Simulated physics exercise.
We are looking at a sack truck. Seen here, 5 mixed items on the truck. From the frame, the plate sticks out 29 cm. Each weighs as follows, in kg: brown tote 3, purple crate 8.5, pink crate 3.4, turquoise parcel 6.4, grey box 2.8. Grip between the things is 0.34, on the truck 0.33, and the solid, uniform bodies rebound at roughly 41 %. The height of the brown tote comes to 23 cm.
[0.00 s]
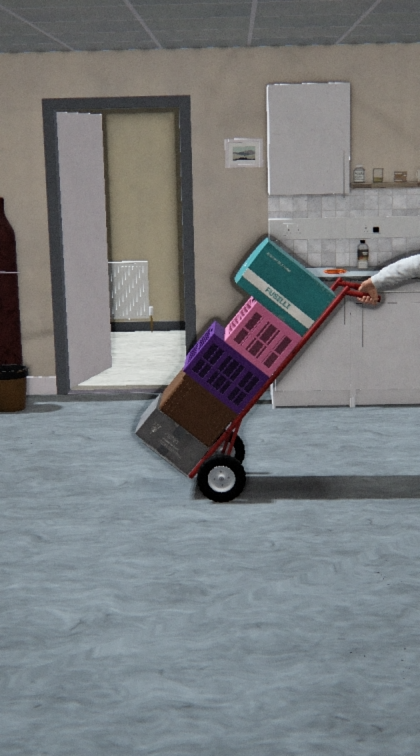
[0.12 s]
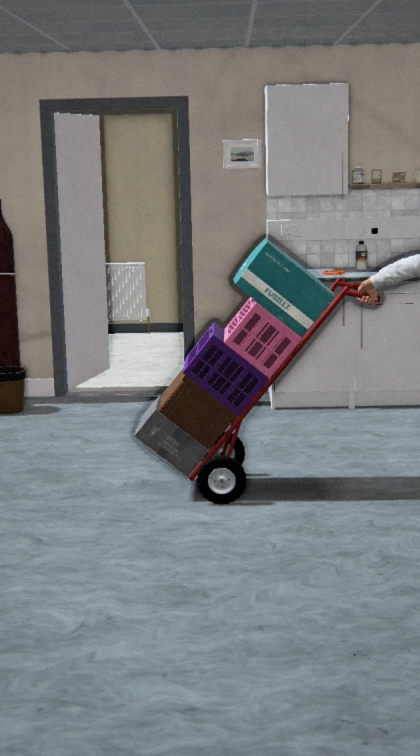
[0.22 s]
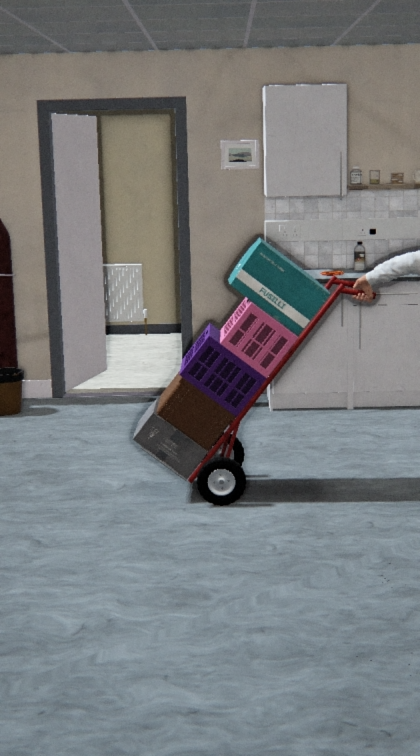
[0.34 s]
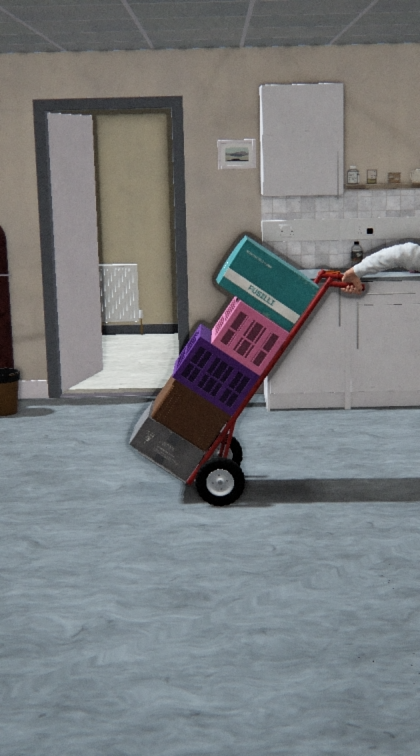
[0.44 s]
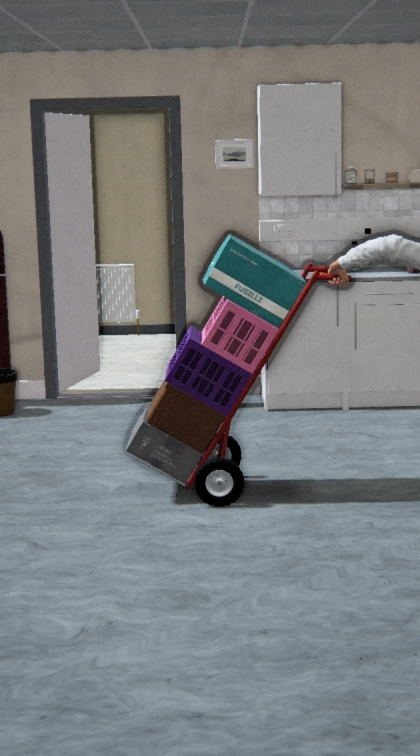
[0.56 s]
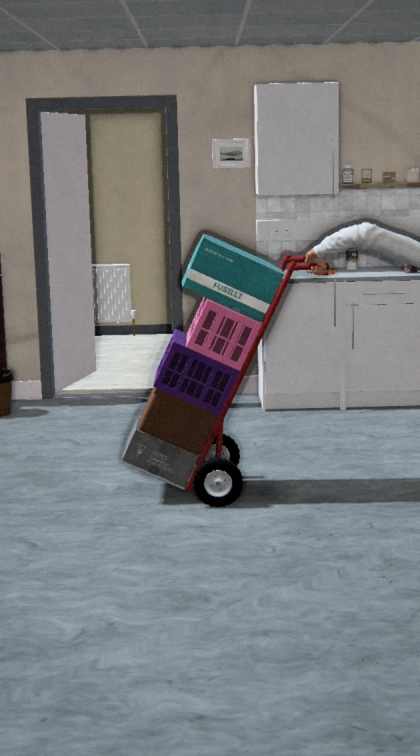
To begin with, a red sack truck stacked with five boxes and crates leans back to the right, a hand gripping its handle, and it barely moves. The arm then pushes the handle leftward, and the truck tilts steadily more upright, its load turning with it, while the background drifts slightly left.
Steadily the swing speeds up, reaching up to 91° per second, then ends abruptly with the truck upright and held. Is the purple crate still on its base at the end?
Goes over.
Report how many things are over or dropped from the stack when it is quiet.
The count comes out at 5.
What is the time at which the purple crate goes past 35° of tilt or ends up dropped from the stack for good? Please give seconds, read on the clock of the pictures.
I'd put it at some 1.5 s.
After 1.26 s, truck upright; purple crate tipped 19° from how it sat near (115, 390); pink crate tipped 19° from how it sat; turquoise parcel tipped 19° from how it sat.
After 1.66 s, truck upright; purple crate, pink crate and turquoise parcel now dropped from the stack; brown tote tipped 57° from how it sat; grey box tipped 57° from how it sat.
After 2.16 s, truck upright; brown tote now dropped from the stack; grey box on its side.
At rest (3.3 s), dropped from the stack and tipped over, brown tote, purple crate and pink crate; dropped from the stack but upright, turquoise parcel; tipped over on the truck, grey box.
